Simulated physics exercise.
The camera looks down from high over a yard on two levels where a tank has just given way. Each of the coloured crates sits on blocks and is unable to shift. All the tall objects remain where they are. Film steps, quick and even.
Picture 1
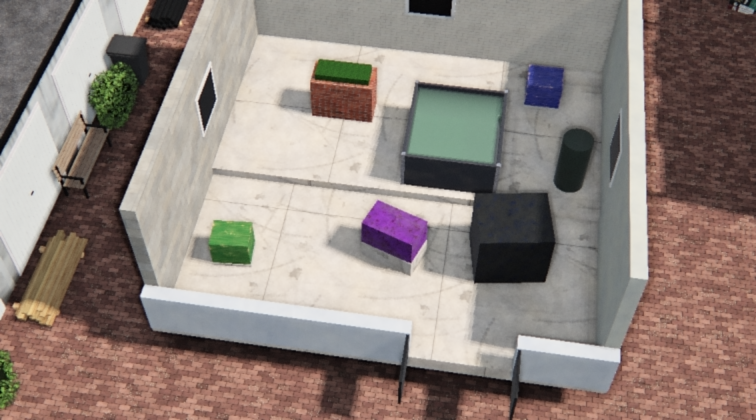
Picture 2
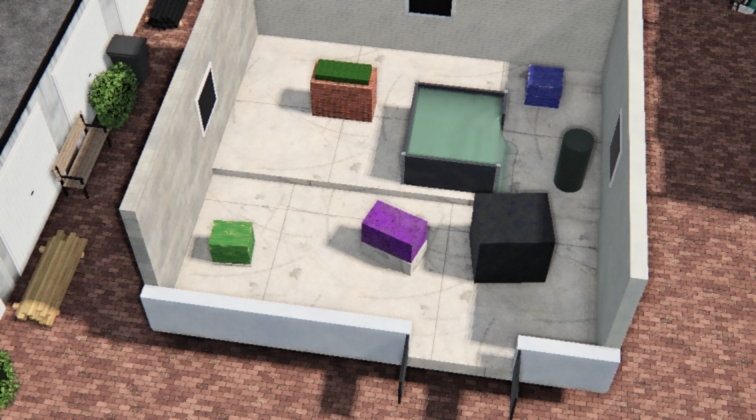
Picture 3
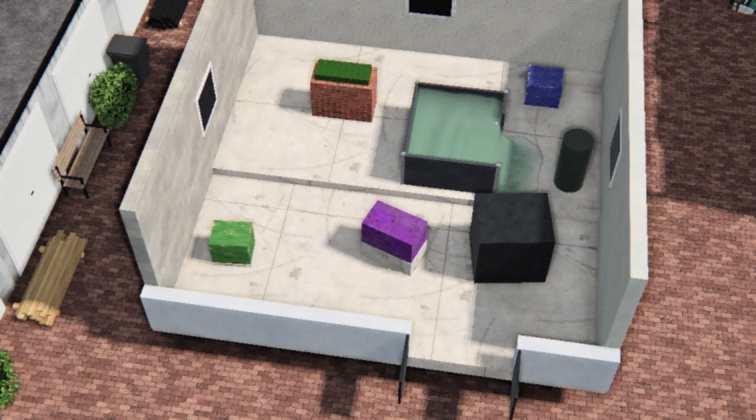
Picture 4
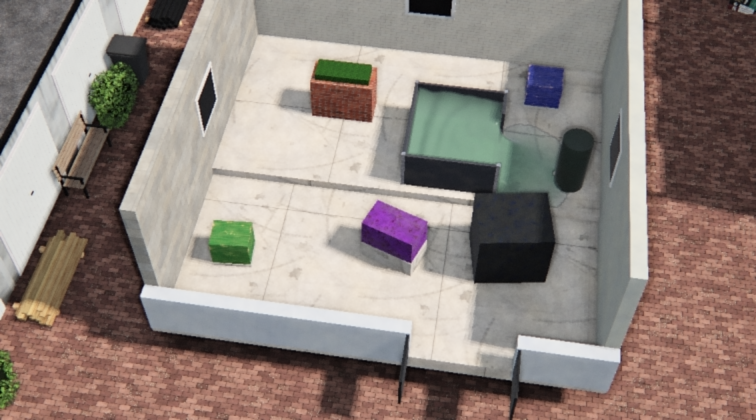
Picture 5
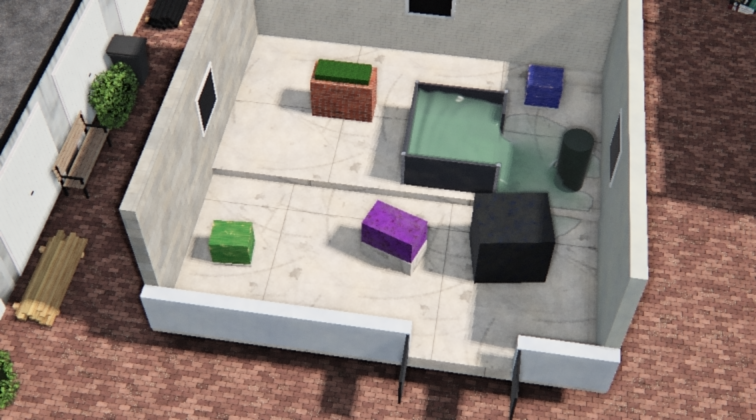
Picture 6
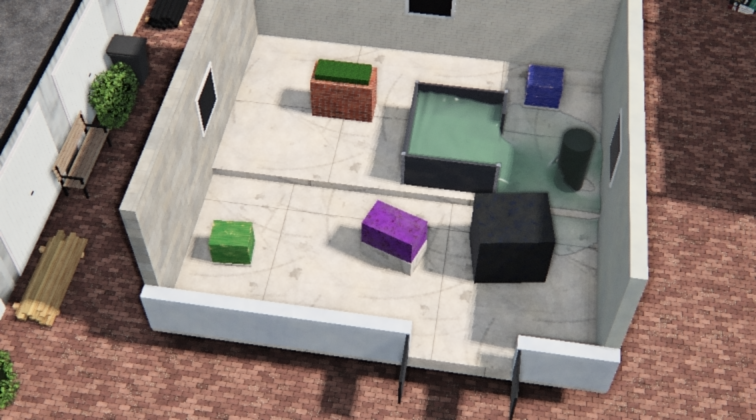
A walled yard on two levels, with brick paving outside, is seen from high above. An open tank of green water stands on the upper level between a brick planter and a blue crate, with a dark cylinder to its right and green, purple and black boxes below. Water pours from the tank's right side and spreads rightward across the pale floor around the cylinder, while the camera and crates stay still.
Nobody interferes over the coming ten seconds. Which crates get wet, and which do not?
One by one: Blue crate: Wet. Purple crate: Dry. Green crate: Wet.
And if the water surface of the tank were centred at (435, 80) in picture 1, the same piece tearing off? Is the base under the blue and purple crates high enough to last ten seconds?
Blue: Overtopped; purple: Not reached.
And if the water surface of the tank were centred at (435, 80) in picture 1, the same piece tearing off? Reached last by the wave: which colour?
My pick is the one in green.
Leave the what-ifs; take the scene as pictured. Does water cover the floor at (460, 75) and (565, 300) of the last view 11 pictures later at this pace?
Dry, wet.
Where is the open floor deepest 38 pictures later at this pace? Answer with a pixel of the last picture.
Estimated pixel: (594, 359).
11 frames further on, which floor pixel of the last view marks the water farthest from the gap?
About at (594, 369).
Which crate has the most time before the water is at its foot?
I'd pick the green crate.
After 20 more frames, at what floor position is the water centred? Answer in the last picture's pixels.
I reckon somewhere around (522, 188).
A moment on, water covers 15 % of the floor; the blue crate water round its plinth, the purple crate not reached, the green crate not reached.
Next, water covers 25 % of the floor; the blue crate water round its plinth, the purple crate not reached, the green crate not reached.
Then, water covers 45 % of the floor; the blue crate water round its plinth, the purple crate water round its plinth, the green crate not reached.
Later, water covers 75 % of the floor; the blue crate water round its plinth, the purple crate water round its plinth, the green crate water round its plinth.
In the end, water covers 95 % of the floor; the blue crate was topped, the purple crate stayed above the water, the green crate was topped.
